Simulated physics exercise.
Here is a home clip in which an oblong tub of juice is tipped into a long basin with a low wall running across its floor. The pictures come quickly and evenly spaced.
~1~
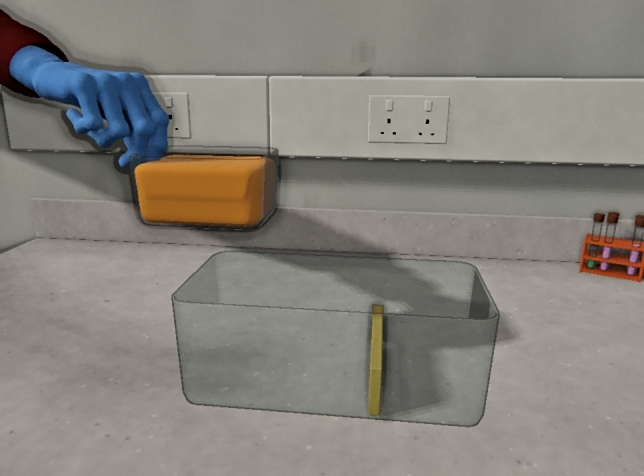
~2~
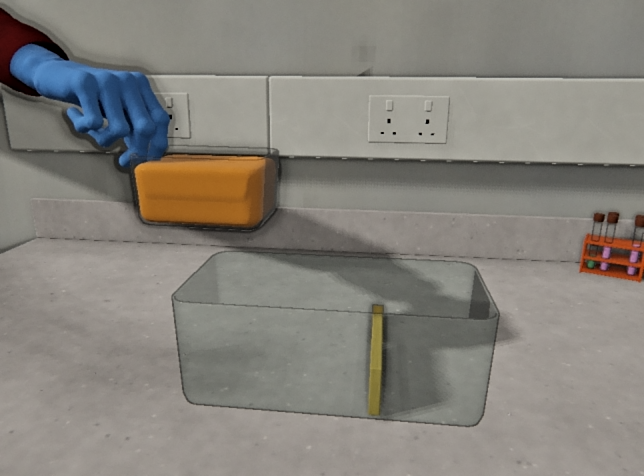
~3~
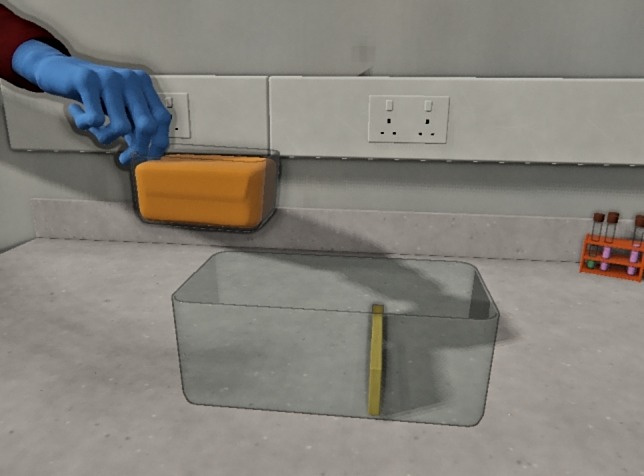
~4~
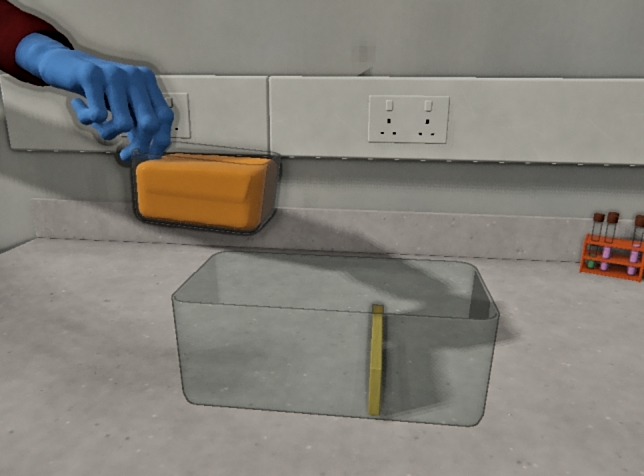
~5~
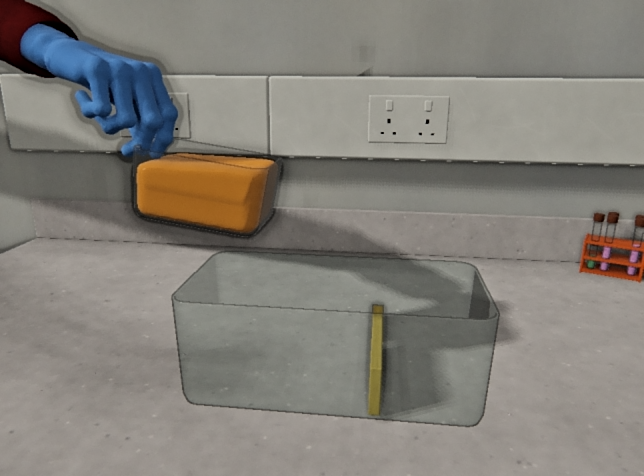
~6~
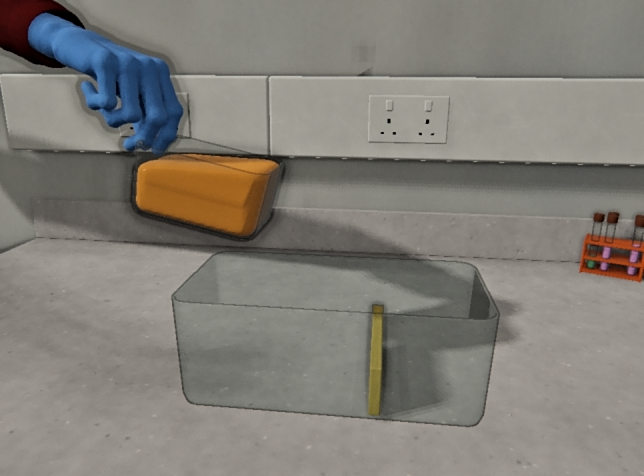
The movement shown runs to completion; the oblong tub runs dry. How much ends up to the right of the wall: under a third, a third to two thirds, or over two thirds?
Never reaches a third.
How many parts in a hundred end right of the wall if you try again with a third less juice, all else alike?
It would be somewhere near 0 %.
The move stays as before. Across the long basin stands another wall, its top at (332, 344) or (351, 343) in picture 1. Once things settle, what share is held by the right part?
50 per cent, then 15 per cent, roughly.
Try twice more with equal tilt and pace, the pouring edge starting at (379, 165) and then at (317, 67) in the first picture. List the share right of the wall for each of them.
85 %, then 65 %.
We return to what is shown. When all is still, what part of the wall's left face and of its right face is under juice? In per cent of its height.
The left side ends up close to 40, the right side close to 0.
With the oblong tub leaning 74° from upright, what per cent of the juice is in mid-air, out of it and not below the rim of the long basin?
Near 30 %.
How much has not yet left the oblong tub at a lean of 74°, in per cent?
About 40 % remains.
A moment on, the oblong tub is tipped part way and 40 per cent is still to pour, 29 is left of the wall and 0 right of it.
Next, the oblong tub is tipped right over and 4 per cent is still to pour, 90 is left of the wall and 3 right of it.
Then the oblong tub is tipped right over and 0 per cent is still to pour, 96 is left of the wall and 3 right of it.
Later the oblong tub is tipped right over and 0 per cent is still to pour, 96 is left of the wall and 3 right of it.
At rest 96 per cent lies left of the wall, 3 right of it and 0 outside.
